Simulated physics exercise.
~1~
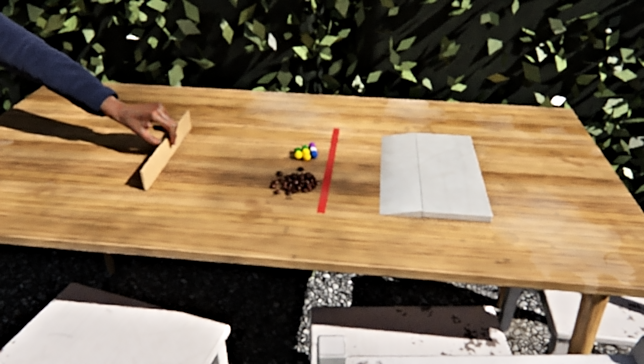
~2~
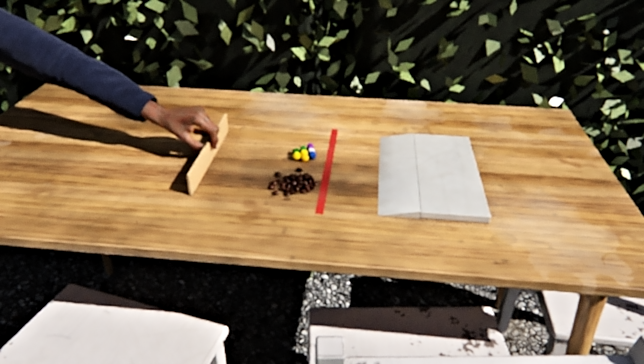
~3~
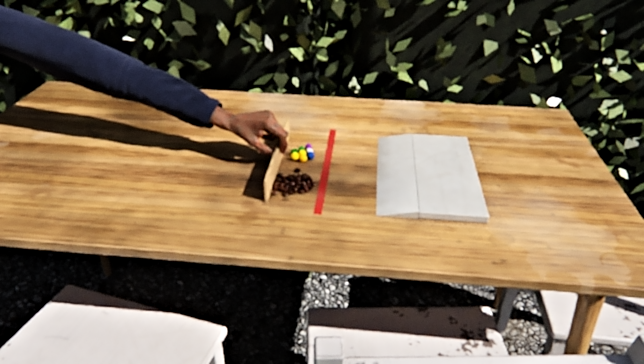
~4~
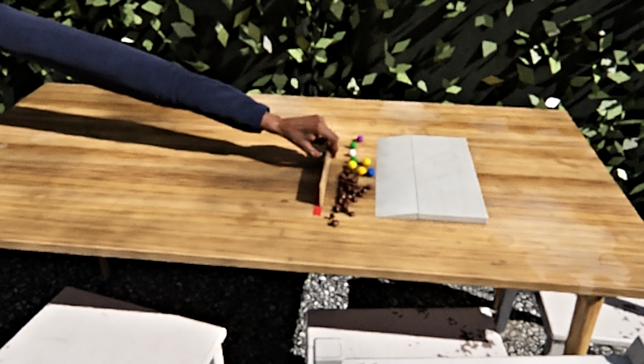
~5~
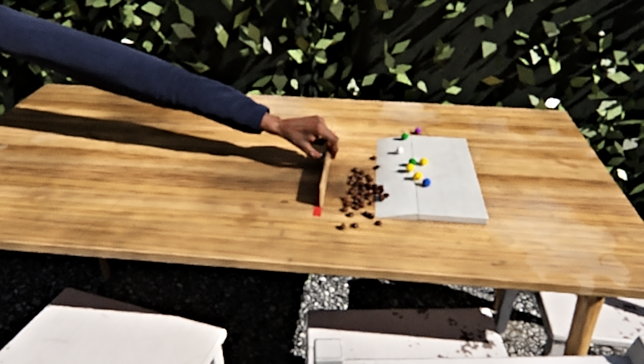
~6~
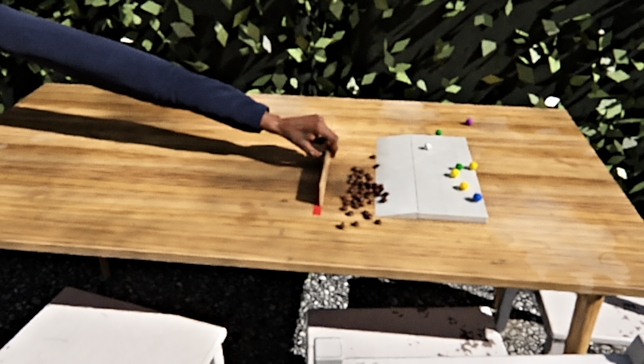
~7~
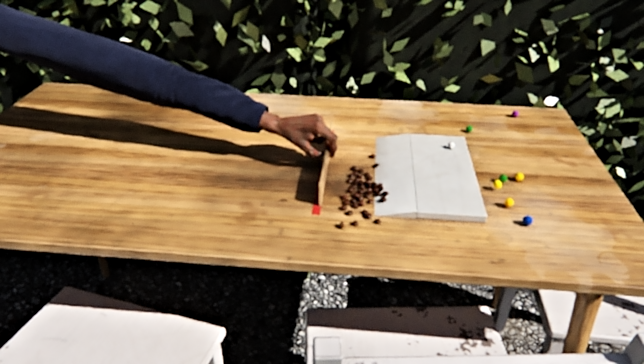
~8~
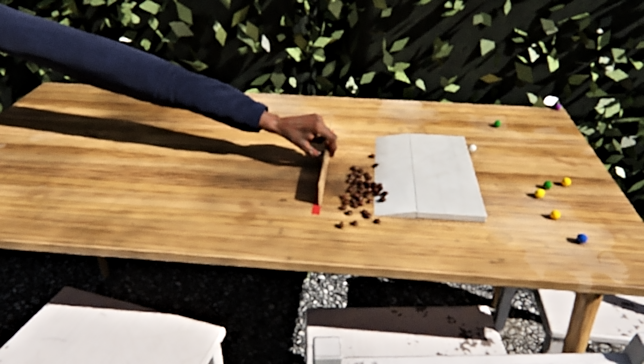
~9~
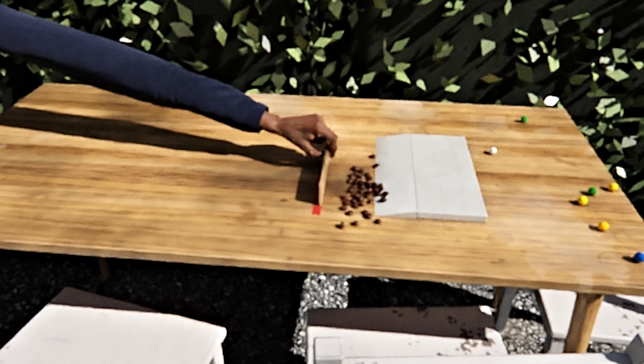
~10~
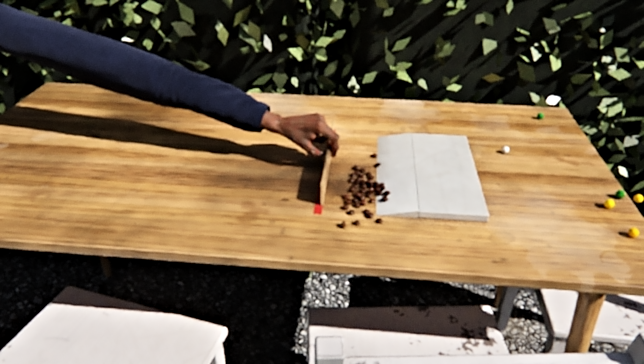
We see a hand slide an upright piece of card rightward across a wooden table, pushing dark bits and colourful balls until it stops at the red tape. The balls roll over the pale slab and onward toward the table's right edge, while the dark bits stay mostly short of it.
